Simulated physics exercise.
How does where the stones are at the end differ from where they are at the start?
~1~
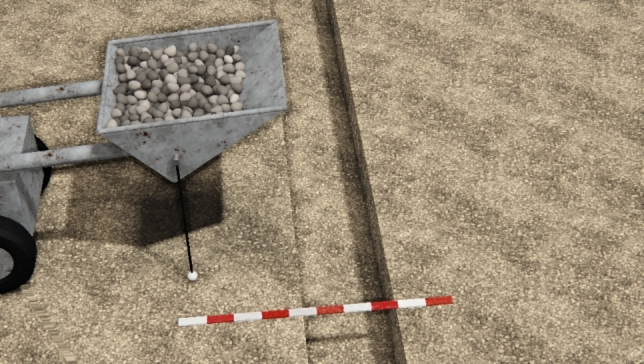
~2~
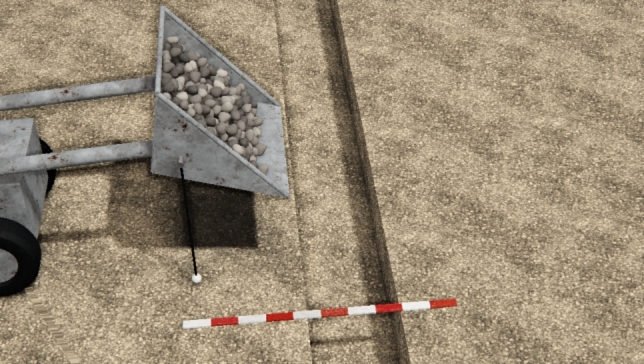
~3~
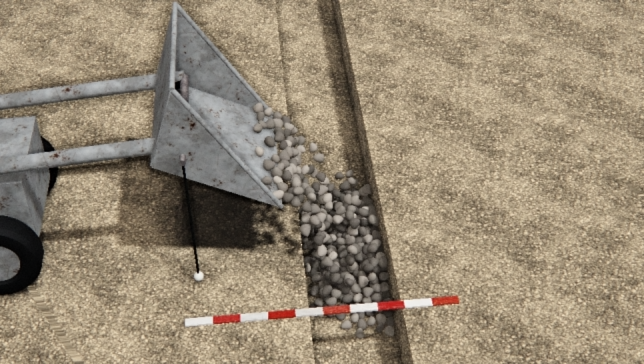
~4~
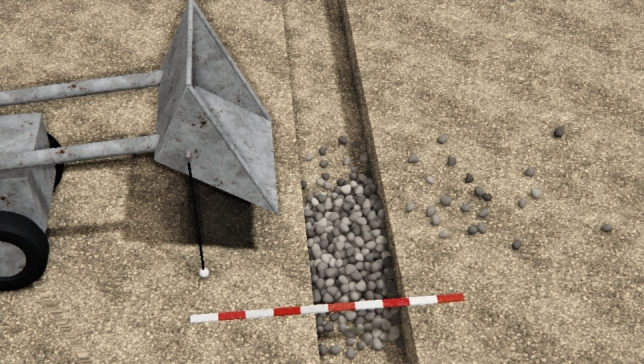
At the start the stones are all together in the steel bucket at the upper left. By the end they are further right and lower down, mostly heaped in the trench with a few scattered on the ground to its right.
On sandy, gravelly ground seen from above at an angle, a straight-sided trench runs down the middle, with a red and white banded pole lying across its lower part. At the left, a loader with black wheels holds out a grey steel bucket full of rounded grey stones, and a thin dark rod with a white ball hangs beneath it. The bucket tips to the right, and the stones slide towards its front edge and then pour into the trench. At the end the bucket is tipped and empty, most stones are heaped in the trench, and a few are scattered on the ground beyond it.
